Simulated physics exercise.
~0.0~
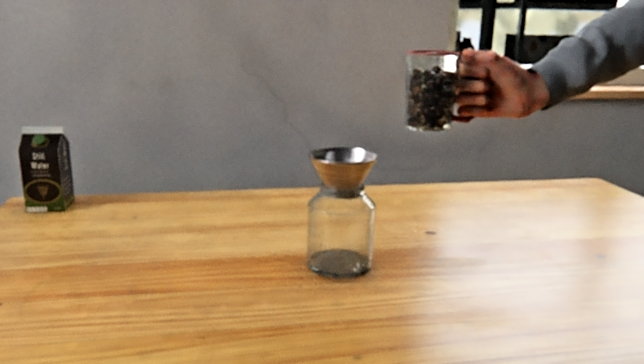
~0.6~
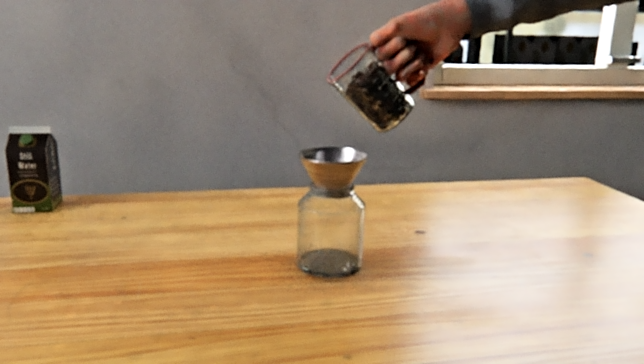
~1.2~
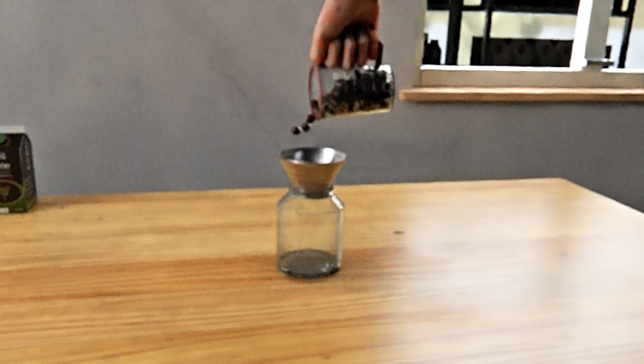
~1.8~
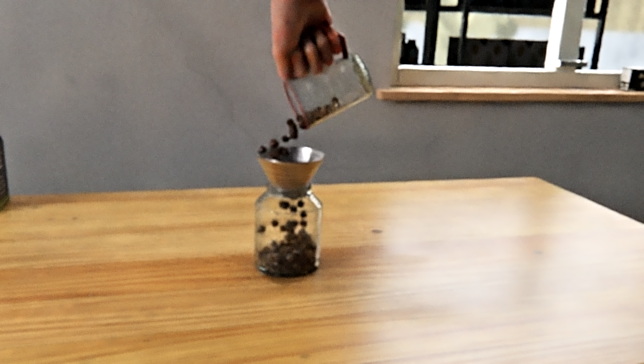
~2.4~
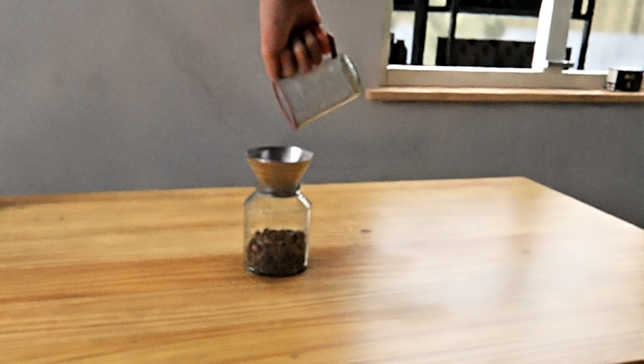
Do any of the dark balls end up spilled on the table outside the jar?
No, the balls go through the funnel and end up in the jar, and none are seen on the table.
On a wooden table, a hand tips dark balls from a clear cup through a funnel, filling the jar's lower part.
